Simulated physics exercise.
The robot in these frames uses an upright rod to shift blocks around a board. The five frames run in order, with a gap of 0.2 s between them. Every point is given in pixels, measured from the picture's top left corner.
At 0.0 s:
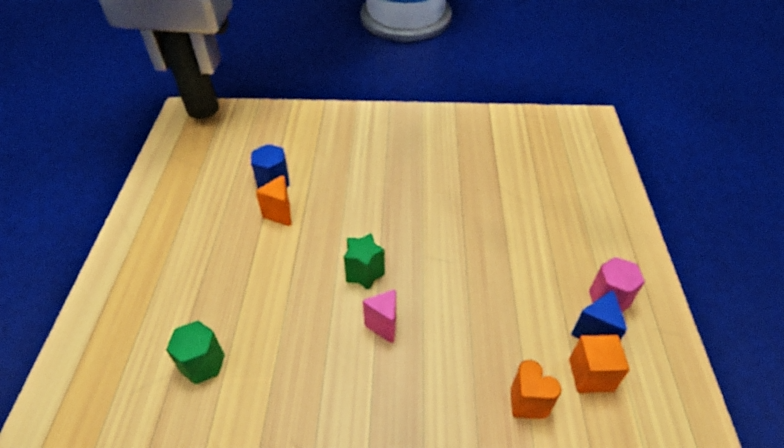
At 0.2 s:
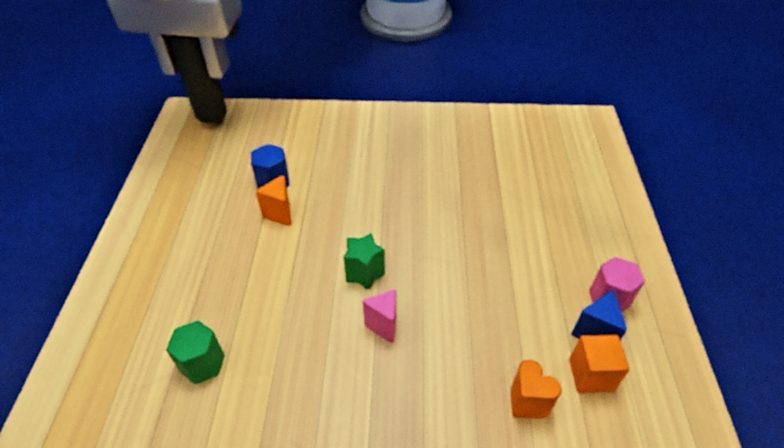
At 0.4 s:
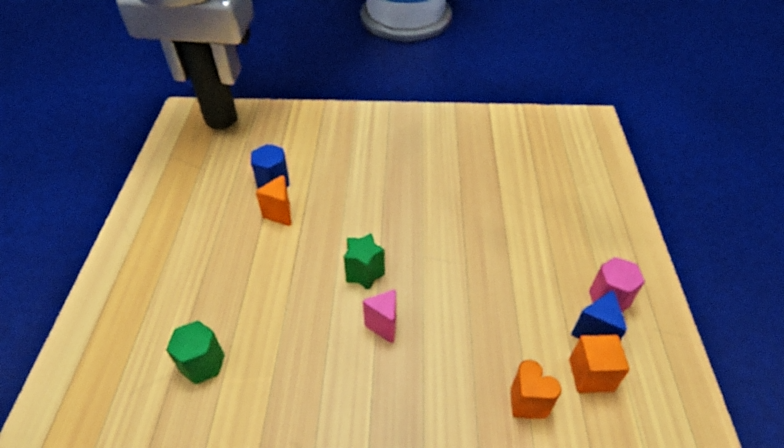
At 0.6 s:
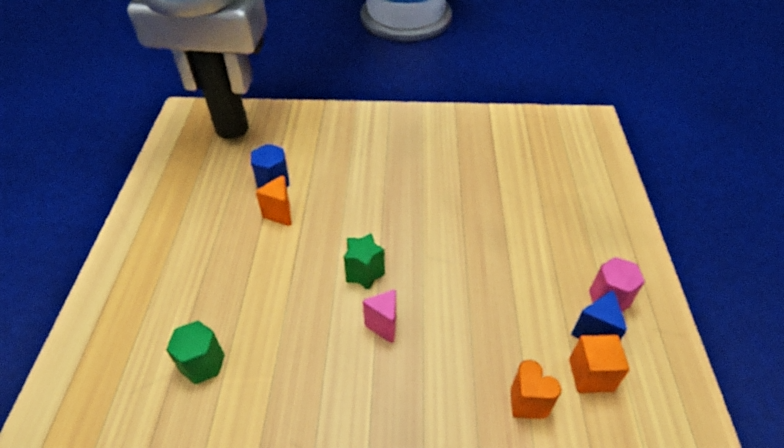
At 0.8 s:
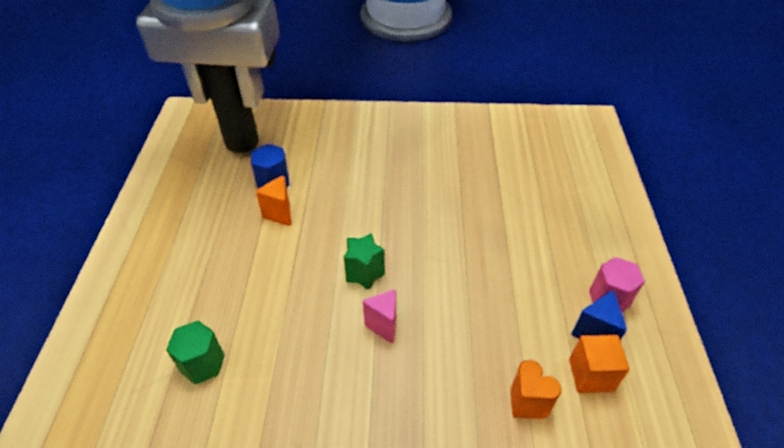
In this clip, a robot's upright black rod moves a short way right and toward the viewer near the wooden board's upper left corner, nearing a blue hexagon beside an orange triangle, while all the scattered colored blocks stay still.
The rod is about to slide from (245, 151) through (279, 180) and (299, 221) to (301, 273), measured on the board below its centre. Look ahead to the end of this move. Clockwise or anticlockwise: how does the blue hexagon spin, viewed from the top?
It makes a counterclockwise turn.
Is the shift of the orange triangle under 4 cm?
The answer is no.
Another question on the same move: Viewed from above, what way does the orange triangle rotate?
Watching from overhead, you'd notice the orange triangle rotating clockwise.
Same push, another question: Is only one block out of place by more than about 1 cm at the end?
No.
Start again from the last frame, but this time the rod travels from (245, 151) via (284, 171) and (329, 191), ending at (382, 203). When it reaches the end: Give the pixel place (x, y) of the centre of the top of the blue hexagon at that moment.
Its top middle: (295, 183).
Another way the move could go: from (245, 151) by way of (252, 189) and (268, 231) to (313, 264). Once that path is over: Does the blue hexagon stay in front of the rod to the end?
In short: No.
The first path, step by step. One third of the way, rod (277, 172); blue hexagon (284, 175), turned 15° clockwise; orange triangle (276, 198), turned 40° clockwise.
Two thirds of the way, rod (298, 213); blue hexagon (306, 221), turned 20° clockwise; orange triangle (273, 230), turned 105° clockwise.
At the end, rod (300, 265); blue hexagon (324, 272), turned 20° anticlockwise; orange triangle (261, 247), turned 125° clockwise; green star in place.
